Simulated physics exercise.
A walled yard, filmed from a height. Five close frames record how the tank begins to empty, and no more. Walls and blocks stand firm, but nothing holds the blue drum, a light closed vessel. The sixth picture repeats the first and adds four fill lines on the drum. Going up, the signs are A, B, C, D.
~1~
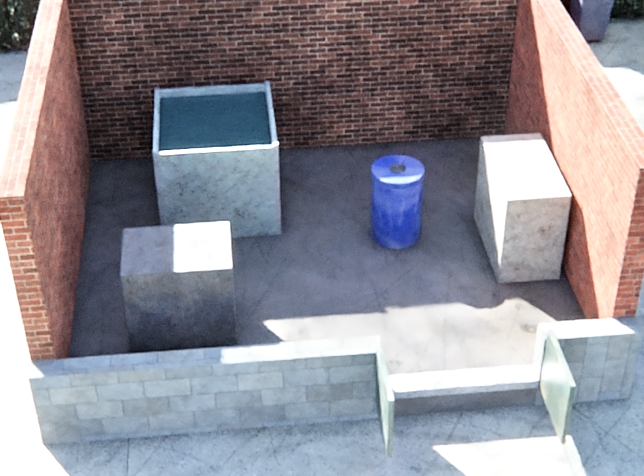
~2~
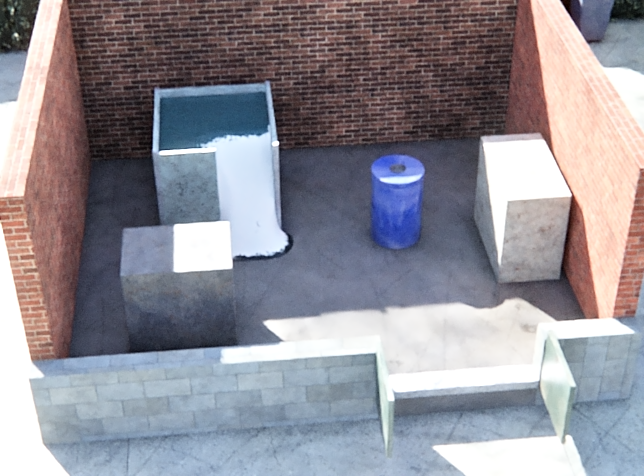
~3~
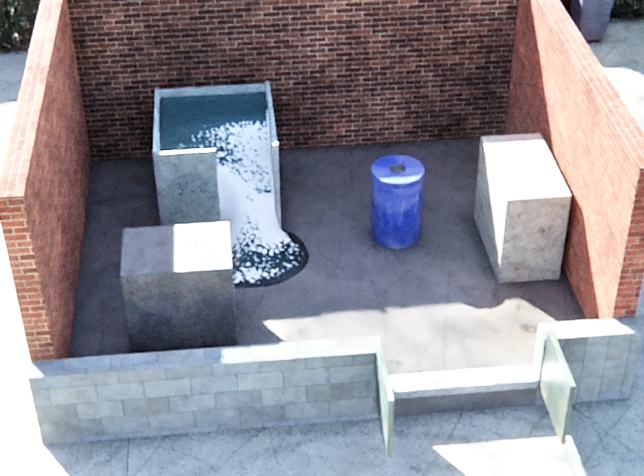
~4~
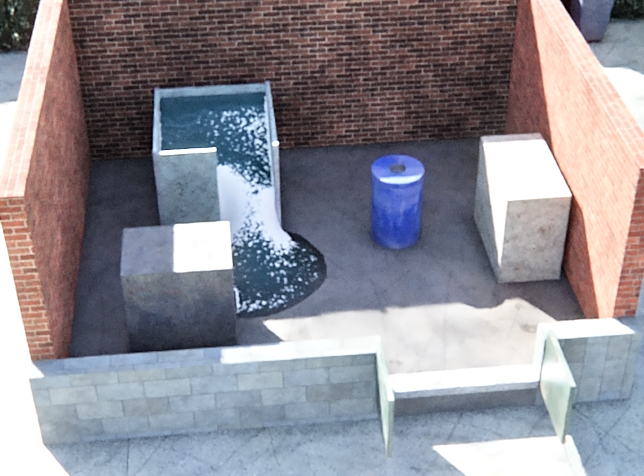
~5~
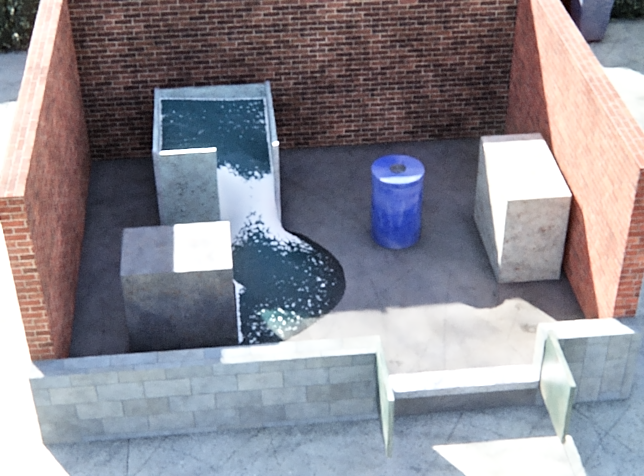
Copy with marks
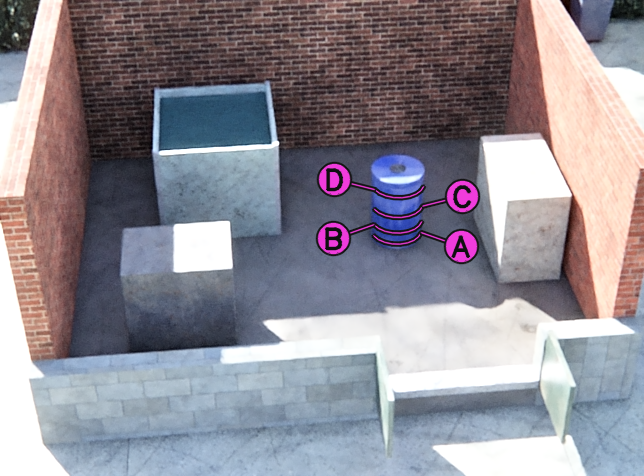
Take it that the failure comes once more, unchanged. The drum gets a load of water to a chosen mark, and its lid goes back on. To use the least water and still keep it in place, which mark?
Choose A.
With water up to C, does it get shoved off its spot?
No.
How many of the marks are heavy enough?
All four.
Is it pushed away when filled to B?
No.
On the marked copy, A at (400, 244); B at (400, 233); C at (401, 217); D at (401, 197); from the bottom up A, B, C, D.
If A is chosen, it does not move.
If B is chosen, it does not move.
If C is chosen, it does not move.
If D is chosen, it does not move.
